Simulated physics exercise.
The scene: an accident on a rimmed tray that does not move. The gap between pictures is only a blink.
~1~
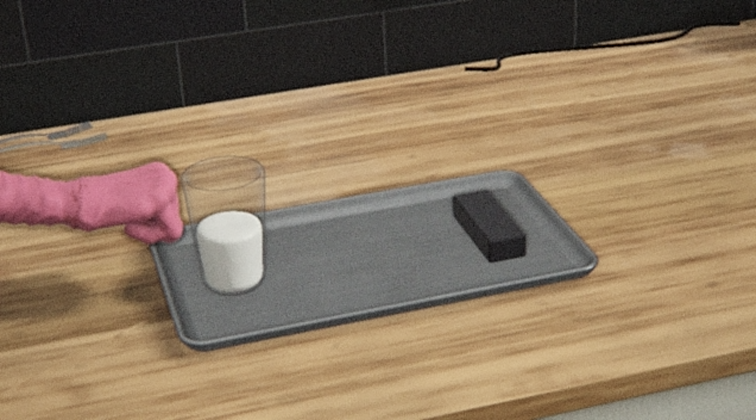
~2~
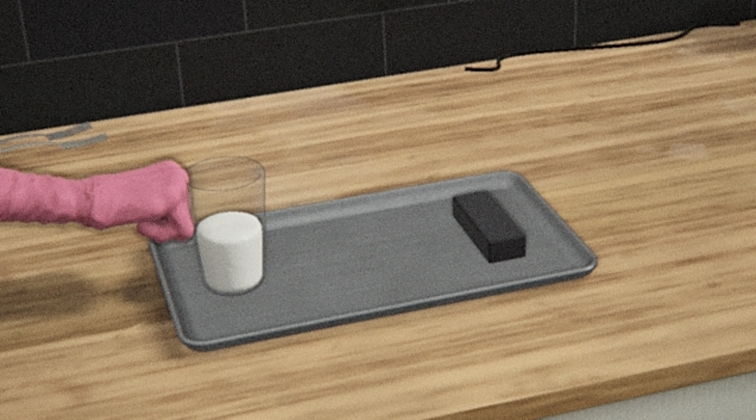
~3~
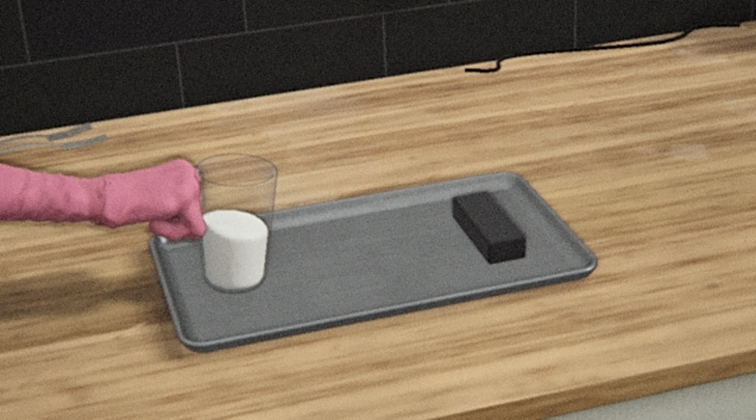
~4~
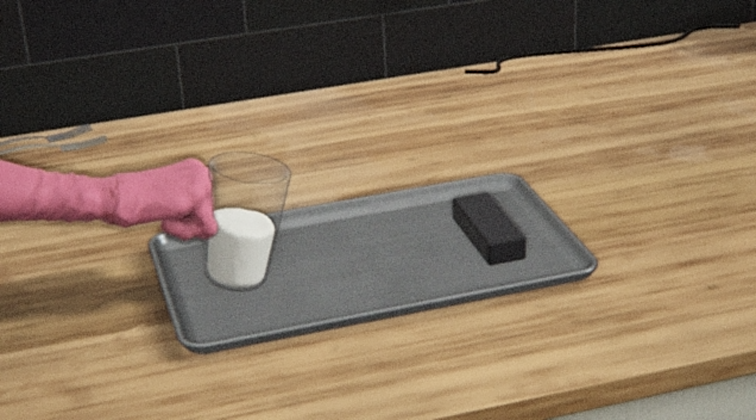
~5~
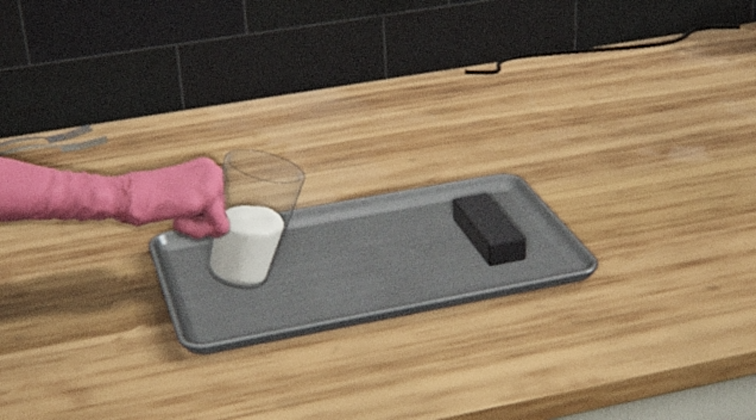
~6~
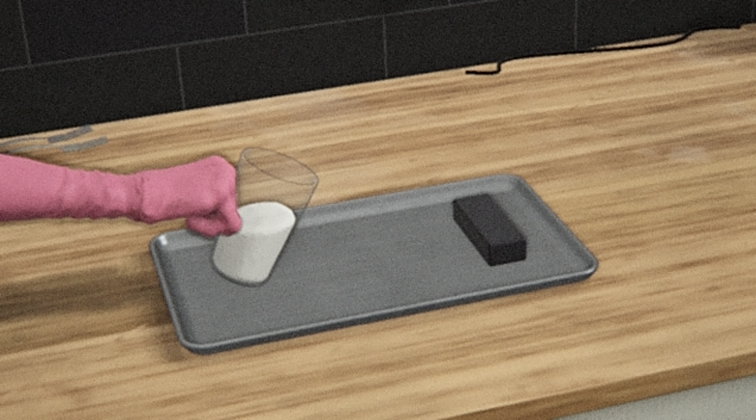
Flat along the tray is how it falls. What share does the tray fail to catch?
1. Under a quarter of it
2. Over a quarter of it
Option 1: Under a quarter of it.
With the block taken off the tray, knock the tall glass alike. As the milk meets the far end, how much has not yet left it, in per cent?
55 %.
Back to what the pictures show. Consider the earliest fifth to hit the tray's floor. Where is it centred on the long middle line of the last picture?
Landing point: About (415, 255).
A moment on, the tall glass is falling and 100 per cent is in the glass, 0 on the tray and 0 above or beyond its rim.
Next, the tall glass lies on its side and 82 per cent is in the glass, 12 on the tray and 5 above or beyond its rim.
Then the tall glass lies on its side and 42 per cent is in the glass, 40 on the tray and 18 above or beyond its rim.
Later the tall glass lies on its side and 22 per cent is in the glass, 72 on the tray and 6 above or beyond its rim.
At rest 94 per cent is held by tray and glass, 6 is off the tray.
